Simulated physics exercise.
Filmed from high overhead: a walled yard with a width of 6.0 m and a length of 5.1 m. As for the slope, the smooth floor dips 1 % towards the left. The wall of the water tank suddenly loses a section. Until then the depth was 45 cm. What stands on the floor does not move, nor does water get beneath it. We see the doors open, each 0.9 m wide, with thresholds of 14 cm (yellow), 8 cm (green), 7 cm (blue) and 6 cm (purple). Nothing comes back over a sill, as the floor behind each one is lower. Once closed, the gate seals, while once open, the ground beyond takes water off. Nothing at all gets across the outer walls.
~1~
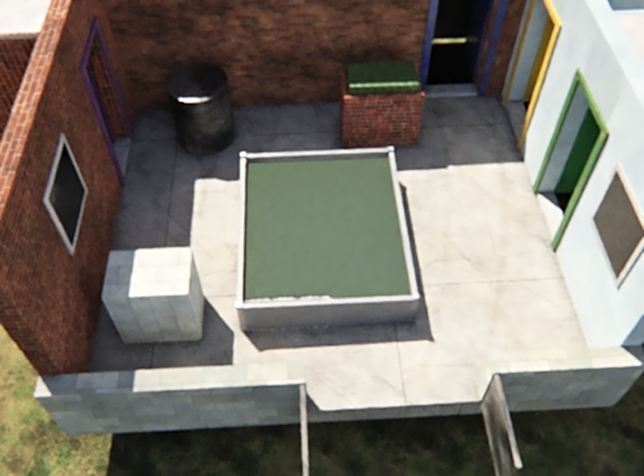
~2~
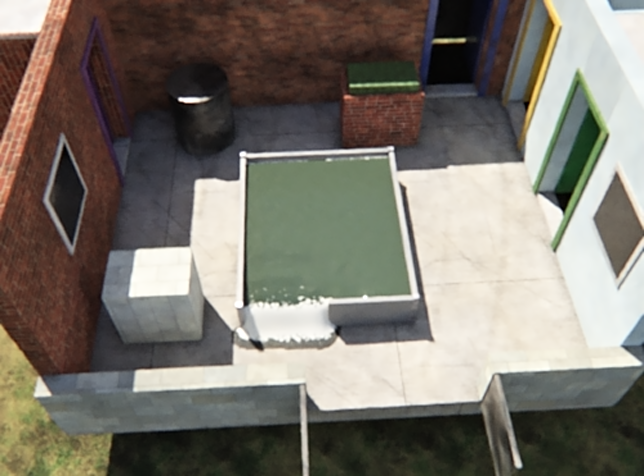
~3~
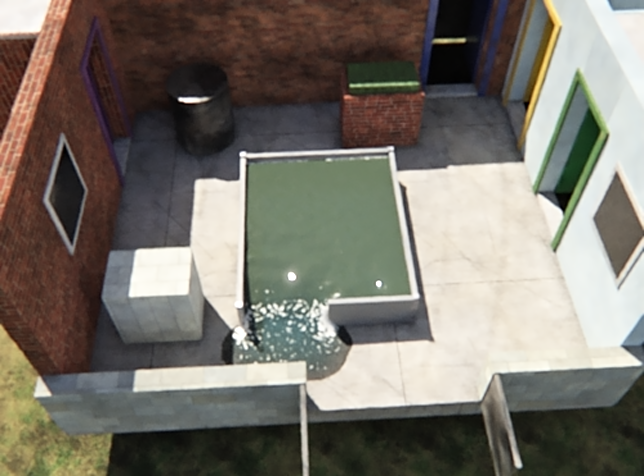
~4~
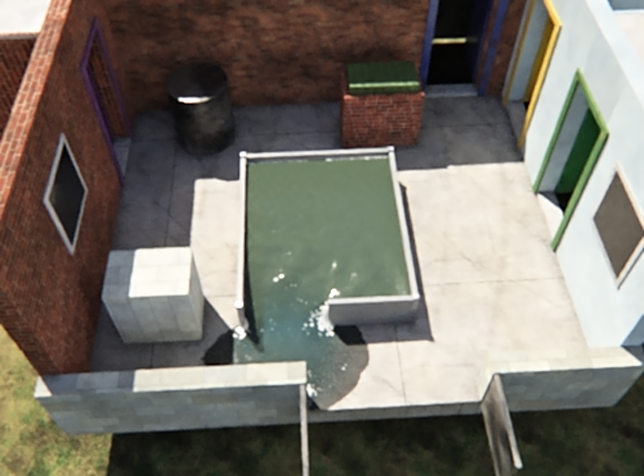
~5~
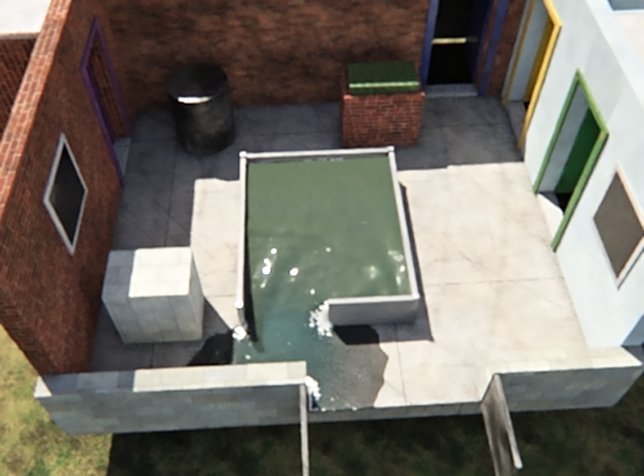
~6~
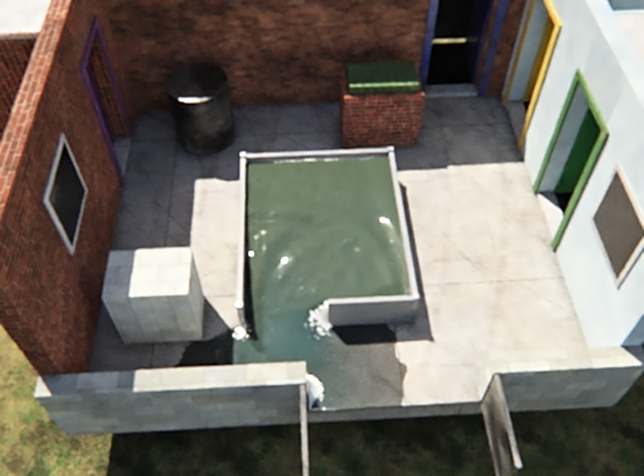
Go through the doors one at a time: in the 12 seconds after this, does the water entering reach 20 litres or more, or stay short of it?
In the end the yellow door is going to hold within the limit. The green door is going to hold within the limit. The blue door is going to hold within the limit. The purple door is going to break the limit.
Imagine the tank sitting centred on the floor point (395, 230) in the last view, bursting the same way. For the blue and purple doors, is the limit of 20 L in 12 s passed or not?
Result - blue door does not exceed it, purple door does not exceed it.
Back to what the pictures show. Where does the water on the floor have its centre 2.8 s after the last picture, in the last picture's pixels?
Near (274, 280).
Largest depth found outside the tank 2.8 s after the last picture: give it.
About 32 cm at most.
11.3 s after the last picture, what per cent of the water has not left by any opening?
About 68 per cent.
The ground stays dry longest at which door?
The yellow one.
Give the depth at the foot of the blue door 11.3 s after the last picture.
About 5.0 cm deep.
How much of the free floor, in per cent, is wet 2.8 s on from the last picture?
40 %.
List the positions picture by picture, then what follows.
The first picture shows still water, 45 cm deep, in the water tank at (322, 224).
In the second picture, water pours out at (286, 319) and has run 0.6 m, to (241, 340); typically 5 cm deep outside, 45 cm at the water tank's back.
In the third picture, water pours out at (286, 319) and has run 0.8 m, to (231, 358); typically 7 cm deep outside, 45 cm at the water tank's back.
In the fourth picture, the front is at a hidden place, 1.1 m from the gap at (286, 319); 1.3 m2 of floor is under water; 45 cm left at the back of the water tank.
In the fifth picture, the front is at a hidden place, 1.4 m from the gap at (286, 319); 1.6 m2 of floor is under water; 45 cm left at the back of the water tank.
In the sixth picture, the front is at a hidden place, 1.6 m from the gap at (286, 319); 1.7 m2 of floor is under water; 46 cm left at the back of the water tank.
Then, 0.7 s after the last picture water covers 10 % of the floor and is deepest (36 cm) near (271, 393); yellow door not reached, green door not reached, blue door not reached, purple door not reached.
Then, 1.5 s after the last picture water covers 20 % of the floor and is deepest (35 cm) near (85, 403); yellow door not reached, green door not reached, blue door not reached, purple door not reached.
Then, 2.8 s after the last picture water covers 40 % of the floor and is deepest (32 cm) near (85, 403); yellow door not reached, green door not reached, blue door not reached, purple door 3 cm at the sill, 0 L in.
Then, 6.3 s after the last picture water covers 75 % of the floor and is deepest (20 cm) near (85, 403); yellow door not reached, green door 1 cm at the sill, 0 L in, blue door not reached, purple door 9 cm at the sill, 6 L in.
Then, 11.3 s after the last picture water covers 95 % of the floor and is deepest (11 cm) near (85, 403); yellow door 3 cm at the sill, 0 L in, green door 1 cm at the sill, 0 L in, blue door 5 cm at the sill, 0 L in, purple door 9 cm at the sill, 64 L in.
